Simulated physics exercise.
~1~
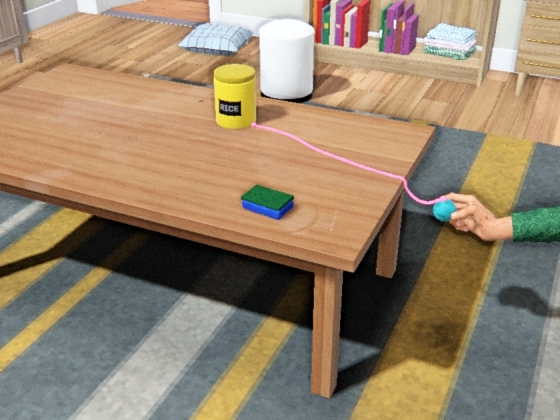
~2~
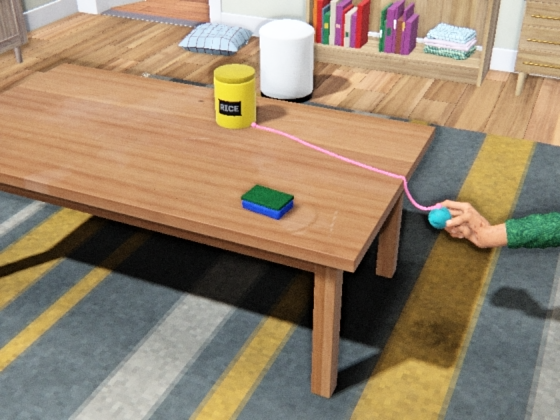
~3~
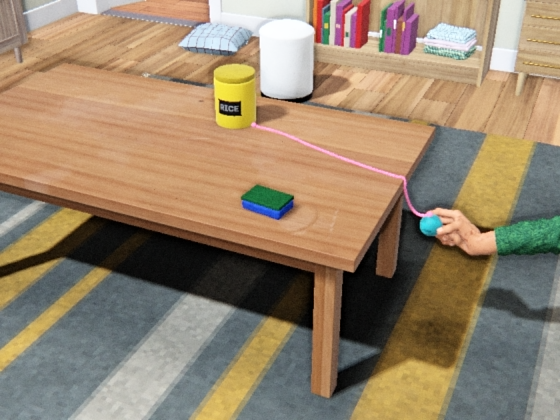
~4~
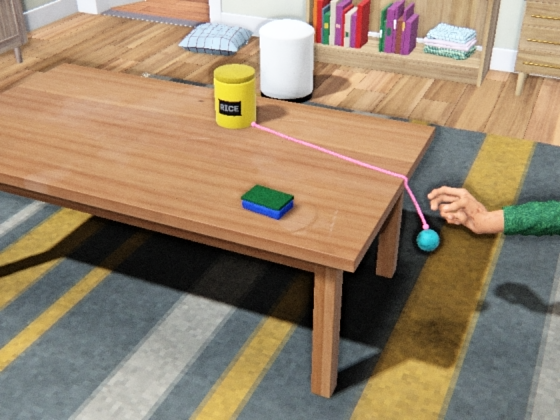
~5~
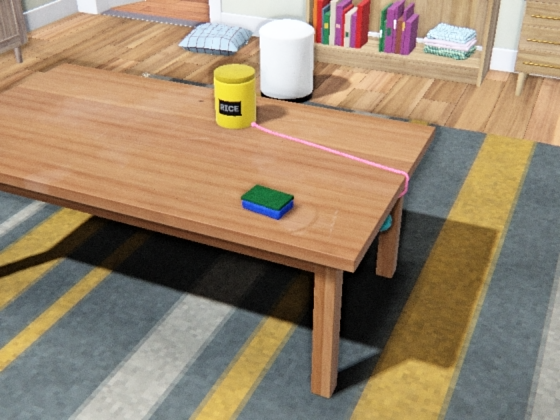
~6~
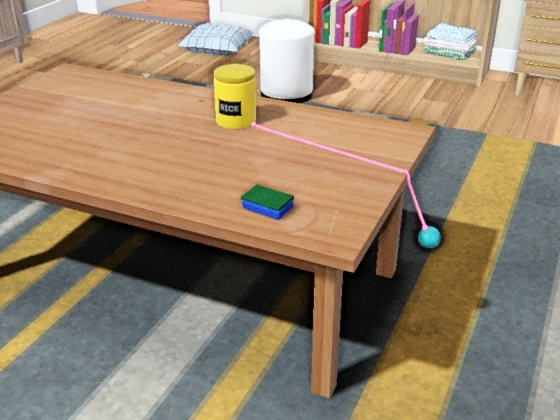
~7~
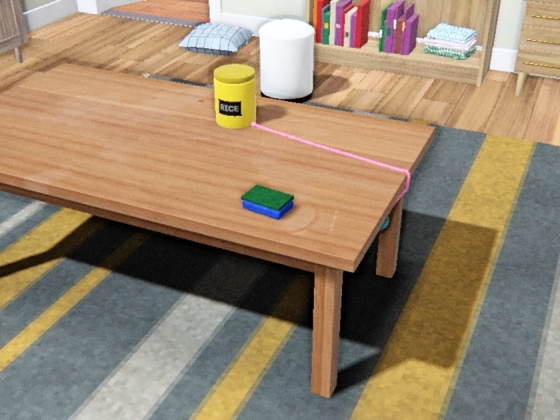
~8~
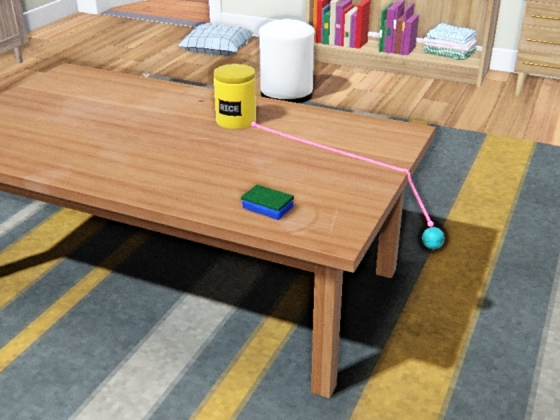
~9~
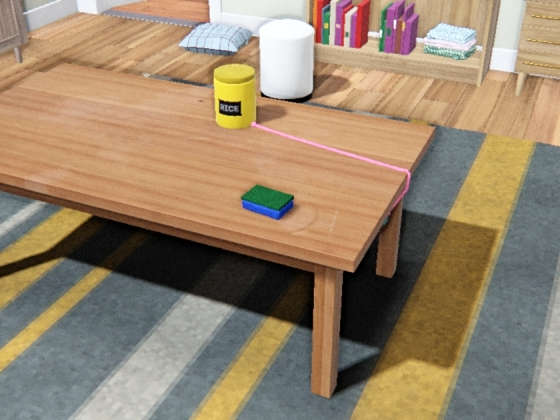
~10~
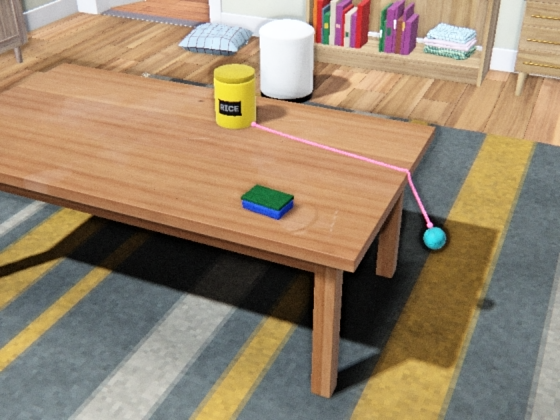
The turquoise ball, held off the table's right end on a pink shoelace tied to a yellow canister, was let go by a hand and swung back and forth below the edge, ending up dangling there while the canister and sponge stayed put.
